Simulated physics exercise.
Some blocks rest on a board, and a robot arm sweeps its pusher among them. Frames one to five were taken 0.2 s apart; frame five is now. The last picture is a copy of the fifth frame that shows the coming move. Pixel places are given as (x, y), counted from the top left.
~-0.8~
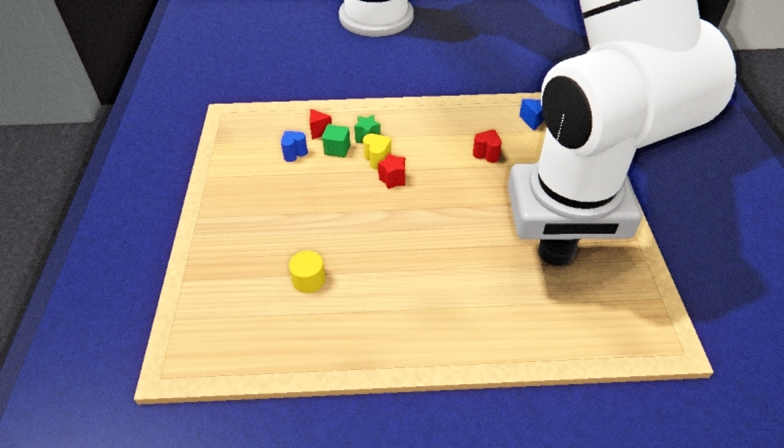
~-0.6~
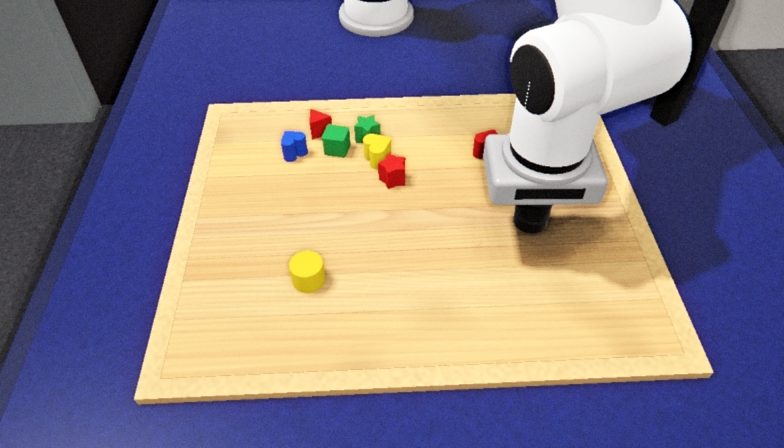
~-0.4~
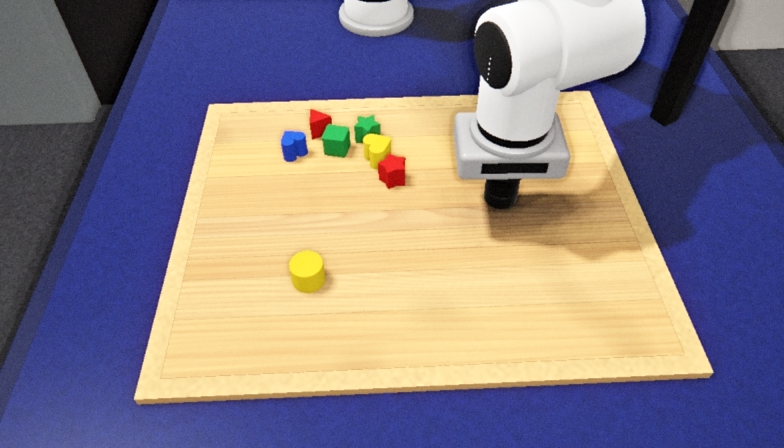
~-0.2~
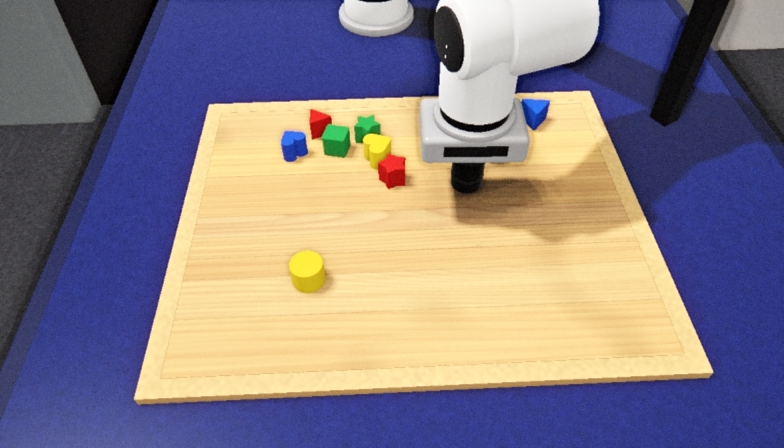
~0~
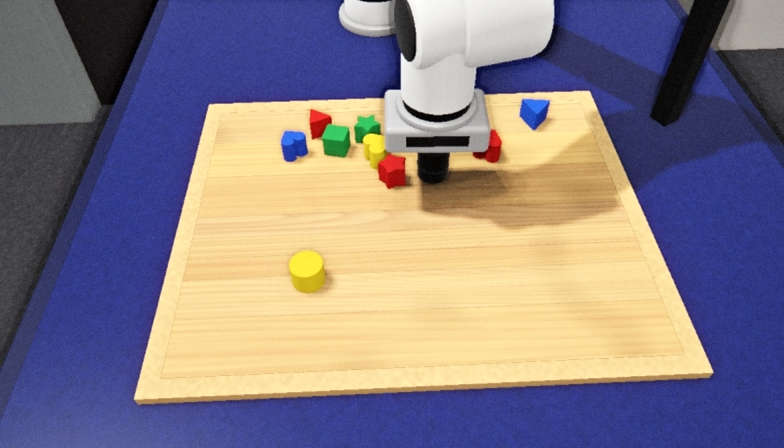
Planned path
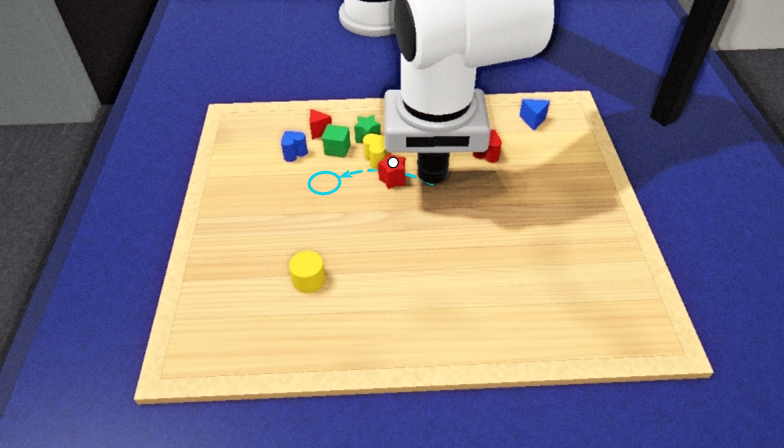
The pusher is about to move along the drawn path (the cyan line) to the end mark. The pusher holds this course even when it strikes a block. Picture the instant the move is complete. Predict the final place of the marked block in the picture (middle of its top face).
I predict (302, 179).
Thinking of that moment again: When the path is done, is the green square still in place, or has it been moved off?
The green square does not move.
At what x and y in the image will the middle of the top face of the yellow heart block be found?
Around pixel (359, 137).
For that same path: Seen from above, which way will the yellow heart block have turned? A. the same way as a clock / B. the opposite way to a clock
A
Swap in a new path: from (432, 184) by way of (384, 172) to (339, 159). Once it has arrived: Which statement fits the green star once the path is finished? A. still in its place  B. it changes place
B
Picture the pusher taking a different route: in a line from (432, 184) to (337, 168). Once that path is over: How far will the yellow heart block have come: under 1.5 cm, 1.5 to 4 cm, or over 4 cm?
It slides somewhere between 1.5 and 4 cm.
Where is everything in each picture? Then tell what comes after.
In the first frame, tip of the pusher at (555, 253), middles of tops, green square at (336, 132), green star at (367, 122), yellow heart block at (377, 142), red star at (393, 162).
In the second frame, pusher at (530, 222), nothing pushed.
In the third frame, pusher at (500, 199), nothing pushed.
In the fourth frame, pusher at (466, 183), nothing pushed.
In the fifth frame, pusher at (433, 174), green square at (336, 132), green star at (367, 122), yellow heart block at (377, 142), red star at (393, 162).
The line goes from (432, 184) over (398, 172) and (360, 172) to (325, 183); the dot is on the red star.
What follows on the original path. One third of the way, pusher at (397, 162); red star at (373, 161), turned 20° anticlockwise.
Two thirds of the way, pusher at (359, 162); green star at (366, 119); yellow heart block at (359, 137), turned 60° clockwise; red star at (337, 166), turned 40° anticlockwise.
At the end, pusher at (323, 173); green square unmoved; green star at (366, 119); yellow heart block at (359, 137), turned 60° clockwise; red star at (302, 179), turned 45° anticlockwise.
